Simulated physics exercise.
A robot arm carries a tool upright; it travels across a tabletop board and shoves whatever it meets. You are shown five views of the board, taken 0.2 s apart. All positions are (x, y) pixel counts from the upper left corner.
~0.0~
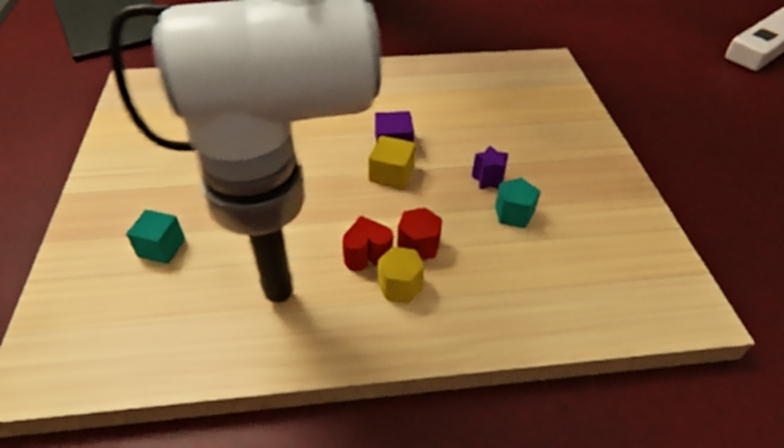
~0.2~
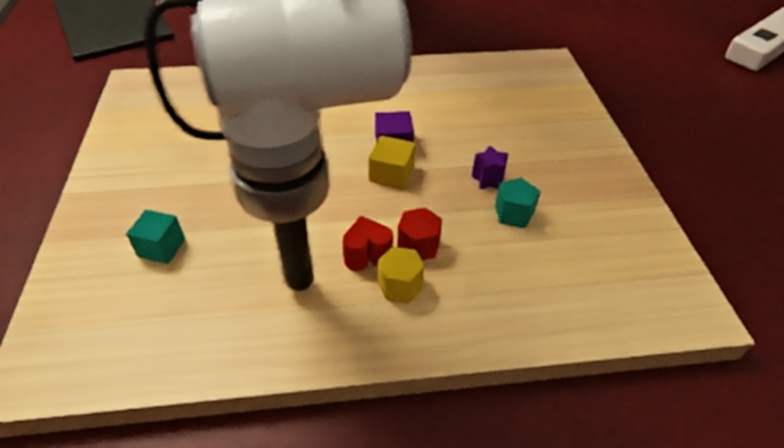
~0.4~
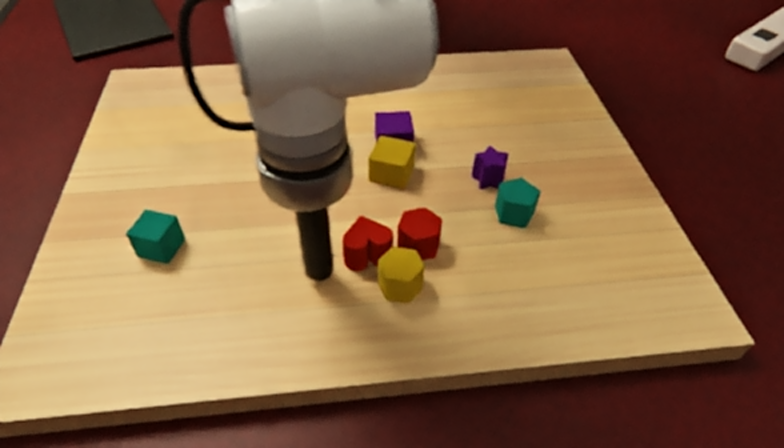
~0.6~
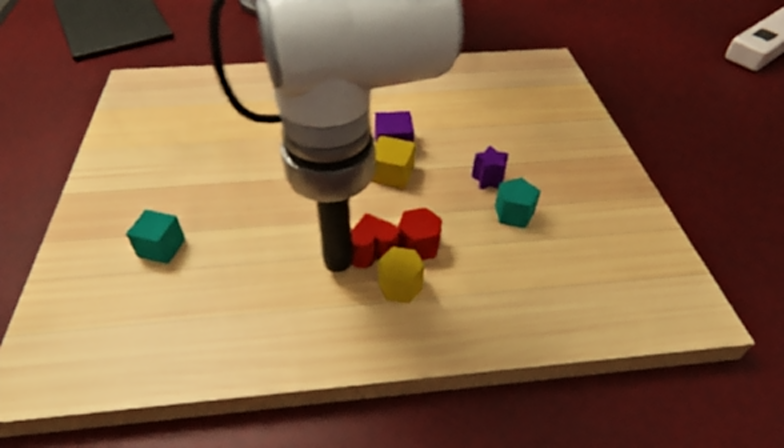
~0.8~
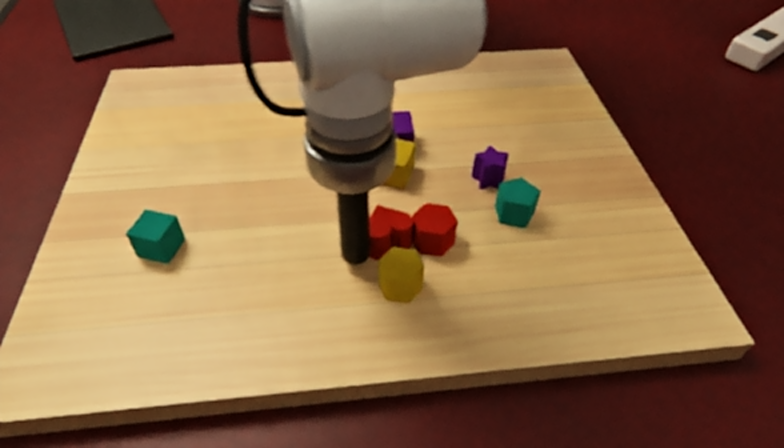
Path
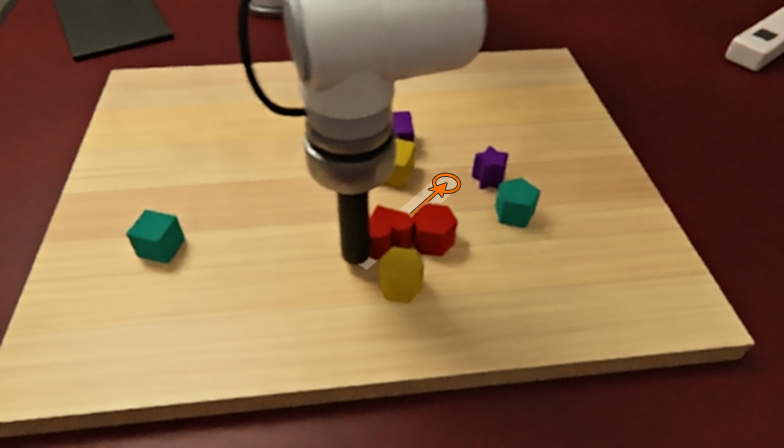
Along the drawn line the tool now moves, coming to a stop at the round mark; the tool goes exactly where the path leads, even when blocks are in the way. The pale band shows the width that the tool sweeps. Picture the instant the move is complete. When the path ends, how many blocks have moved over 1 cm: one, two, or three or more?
Blocks moved: Three or more.
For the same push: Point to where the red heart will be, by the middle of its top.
Somewhere near (478, 148).
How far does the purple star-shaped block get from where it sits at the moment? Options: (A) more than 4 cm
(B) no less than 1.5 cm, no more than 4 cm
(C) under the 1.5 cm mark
I'll go with B - no less than 1.5 cm, no more than 4 cm.
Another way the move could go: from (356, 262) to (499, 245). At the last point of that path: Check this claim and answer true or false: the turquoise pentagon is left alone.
The statement is correct.
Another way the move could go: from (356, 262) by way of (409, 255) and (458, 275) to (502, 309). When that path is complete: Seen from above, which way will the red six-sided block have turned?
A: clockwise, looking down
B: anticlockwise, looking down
It's A.
The line goes from (356, 262) directly to (447, 183).
What follows on the original path. One third of the way, tool (390, 226); red heart (418, 192); red six-sided block (452, 212), turned 55° clockwise.
Two thirds of the way, tool (421, 199); red heart (449, 168); red six-sided block (452, 212), turned 55° clockwise.
At the end, tool (448, 175); red heart (478, 148); yellow square piece unmoved; yellow six-sided block unmoved; red six-sided block (452, 212), turned 55° clockwise; purple star-shaped block (513, 151), turned 30° clockwise.
